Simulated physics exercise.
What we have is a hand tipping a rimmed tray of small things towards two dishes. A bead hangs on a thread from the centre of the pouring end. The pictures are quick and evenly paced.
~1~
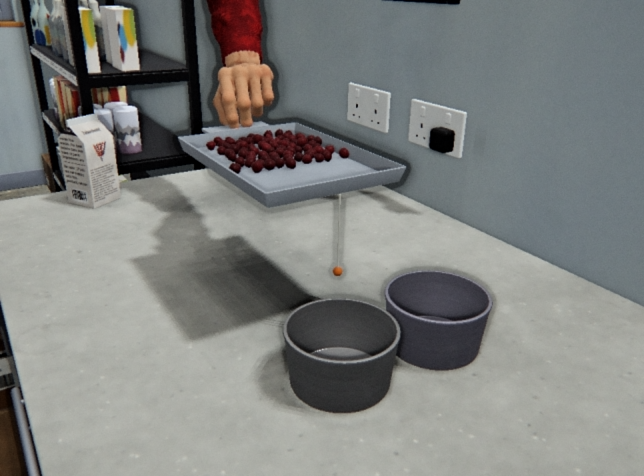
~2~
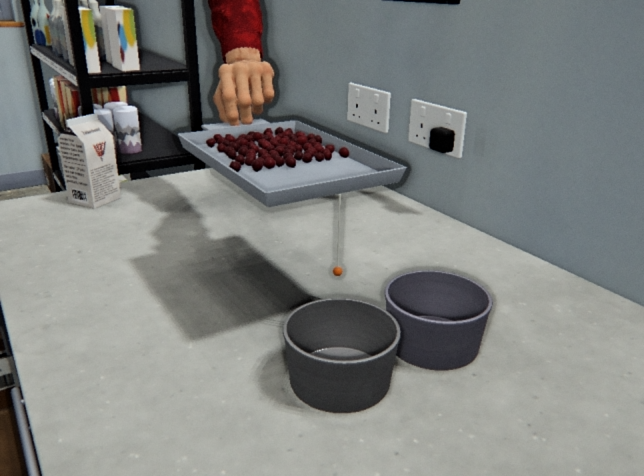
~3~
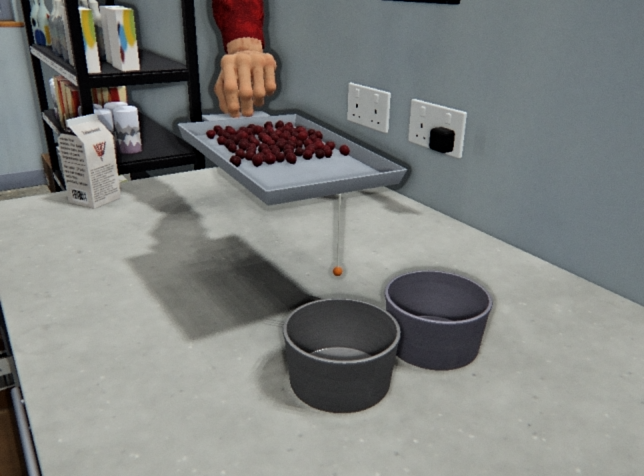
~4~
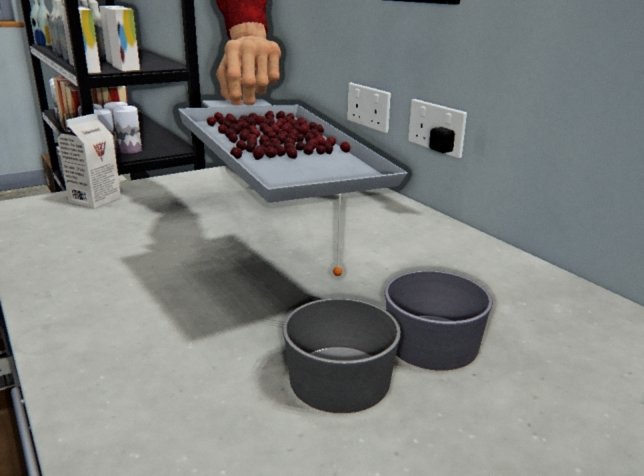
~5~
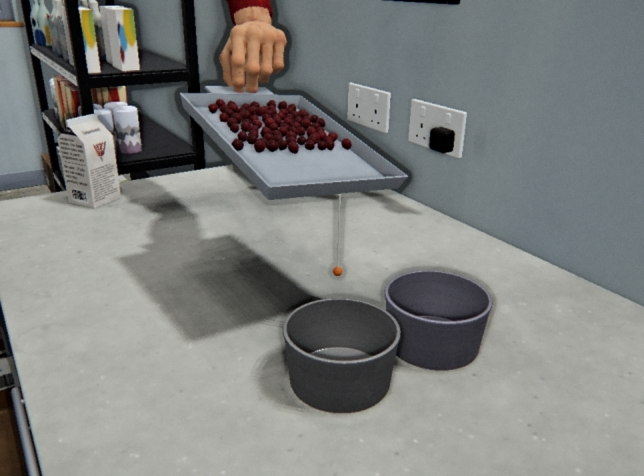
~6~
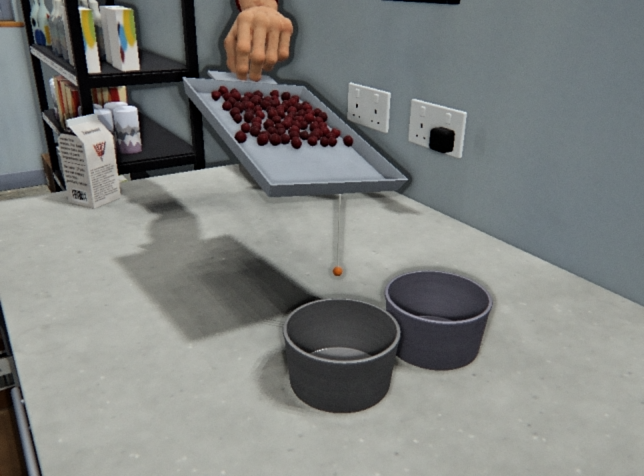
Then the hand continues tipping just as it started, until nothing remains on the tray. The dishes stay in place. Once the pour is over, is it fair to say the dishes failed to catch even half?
I expect the dishes to receive the lesser amount.
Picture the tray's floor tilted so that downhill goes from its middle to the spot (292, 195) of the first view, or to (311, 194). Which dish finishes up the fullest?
It would be the left-side one to begin with, and after that the left-side one.
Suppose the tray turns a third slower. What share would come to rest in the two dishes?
Result: About 30 per cent.
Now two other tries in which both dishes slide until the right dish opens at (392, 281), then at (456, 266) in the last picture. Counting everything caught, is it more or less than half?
Result - try one, past the halfway mark; try two, past the halfway mark.
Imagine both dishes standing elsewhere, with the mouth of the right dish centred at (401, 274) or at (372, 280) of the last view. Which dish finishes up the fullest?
In turn: The right-side dish; the right-side dish.
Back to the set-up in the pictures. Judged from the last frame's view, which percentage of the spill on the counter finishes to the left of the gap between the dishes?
Left portion: Around 50 %.
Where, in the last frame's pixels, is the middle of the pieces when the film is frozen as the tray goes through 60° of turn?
Centre estimate: (364, 155).
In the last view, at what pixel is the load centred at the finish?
Somewhere close to (409, 324) in the last picture.
Just after the last frame, tray tipped steeply; almost all on the tray; just a few in the right dish; just a few in the air.
A moment on, tray tipped right over; the larger part on the tray; about a tenth in the right dish; about a tenth outside both.
Further on, tray tipped past a quarter turn; about a tenth in the left dish; roughly a quarter in the right dish; roughly two thirds outside both.
When it is over, tray tipped past a quarter turn; about a tenth in the left dish; roughly a quarter in the right dish; roughly two thirds outside both.
